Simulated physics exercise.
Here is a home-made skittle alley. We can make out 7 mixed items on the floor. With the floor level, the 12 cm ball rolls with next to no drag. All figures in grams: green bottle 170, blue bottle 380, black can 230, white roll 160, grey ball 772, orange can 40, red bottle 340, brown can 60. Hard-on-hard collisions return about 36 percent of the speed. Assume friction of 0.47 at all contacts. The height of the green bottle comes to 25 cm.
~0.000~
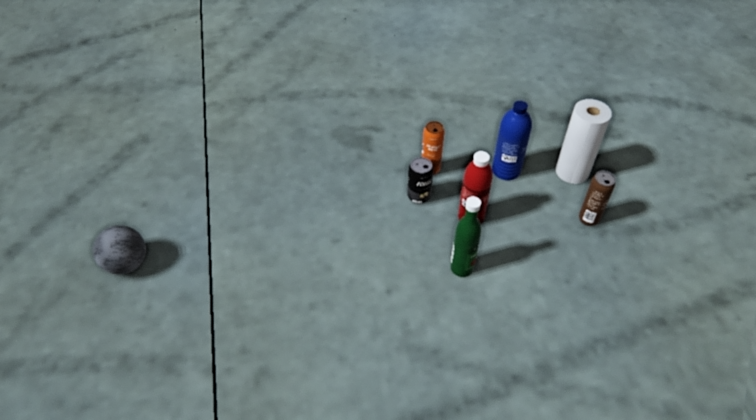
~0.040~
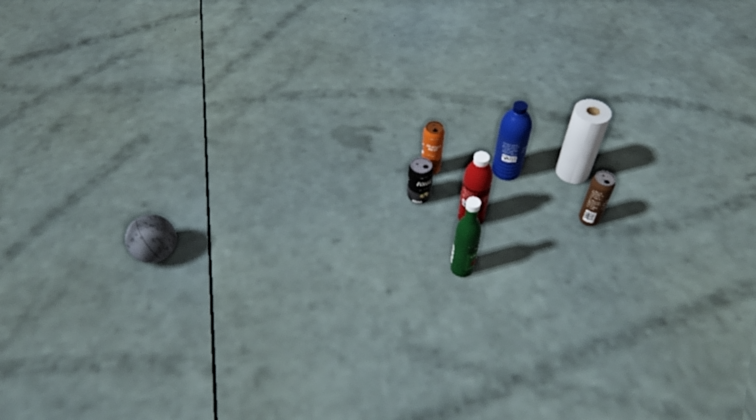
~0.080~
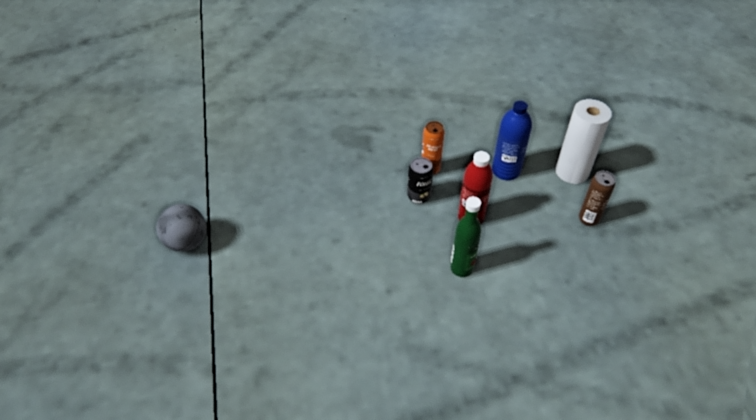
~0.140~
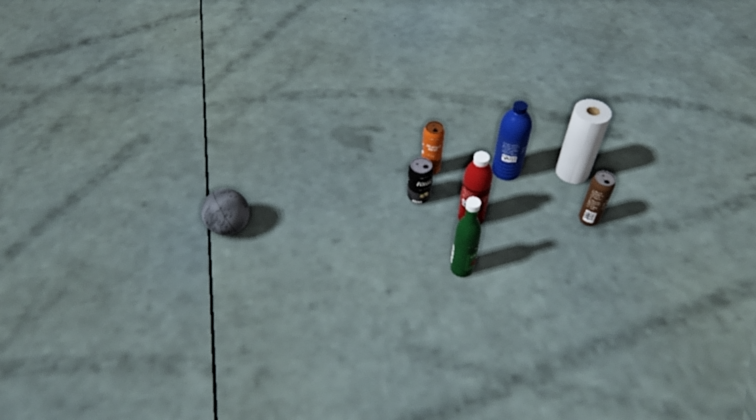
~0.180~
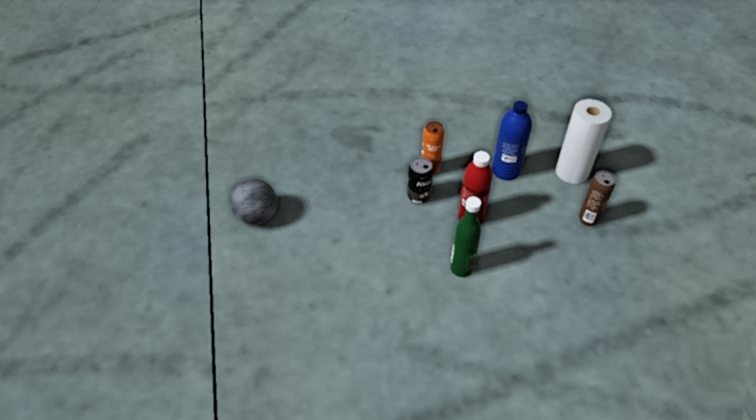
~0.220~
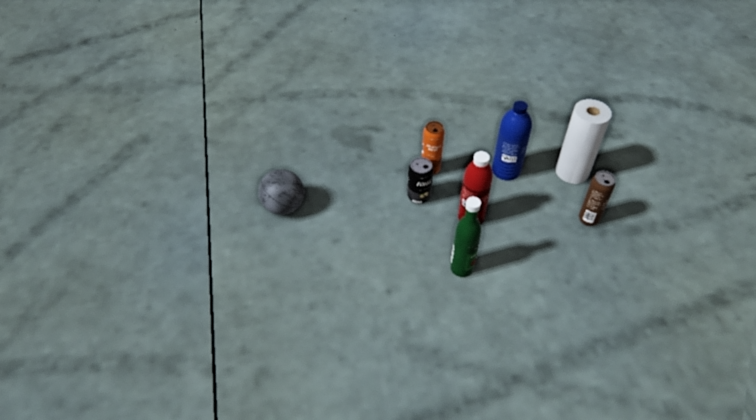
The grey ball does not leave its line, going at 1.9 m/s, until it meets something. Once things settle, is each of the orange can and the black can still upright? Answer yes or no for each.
Orange can: No, black can: Yes.
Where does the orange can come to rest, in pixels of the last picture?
About (513, 212).
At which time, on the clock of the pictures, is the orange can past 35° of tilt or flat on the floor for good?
I'd put it at some 0.6 s.
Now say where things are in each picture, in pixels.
In the first frame, 0 cm rolled; grey ball (120, 250); orange can (433, 149); black can (420, 181).
In the second frame, 8 cm rolled; grey ball (151, 239); white roll (582, 143).
In the third frame, 15 cm rolled; grey ball (182, 228); brown can (597, 200).
In the fourth frame, 27 cm rolled; grey ball (226, 212); blue bottle (513, 140).
In the fifth frame, 34 cm rolled; grey ball (254, 202); red bottle (476, 189).
In the sixth frame, 42 cm rolled; grey ball (282, 192); orange can (432, 150); black can (420, 181).
After 0.52 s, 97 cm rolled; grey ball near (461, 125); orange can leaning 10° near (491, 160).
After 0.72 s, 132 cm rolled; grey ball near (557, 86); orange can on its side near (515, 194).
After 1.12 s, grey ball near (719, 22); orange can on its side near (516, 209).
After 1.52 s, orange can on its side near (513, 212).
By the end (1.7 s), tipped over on the floor, orange can; the other 6 in place, give or take 8 cm. Seen from the same camera at the end, orange can near (513, 213), black can near (420, 181).
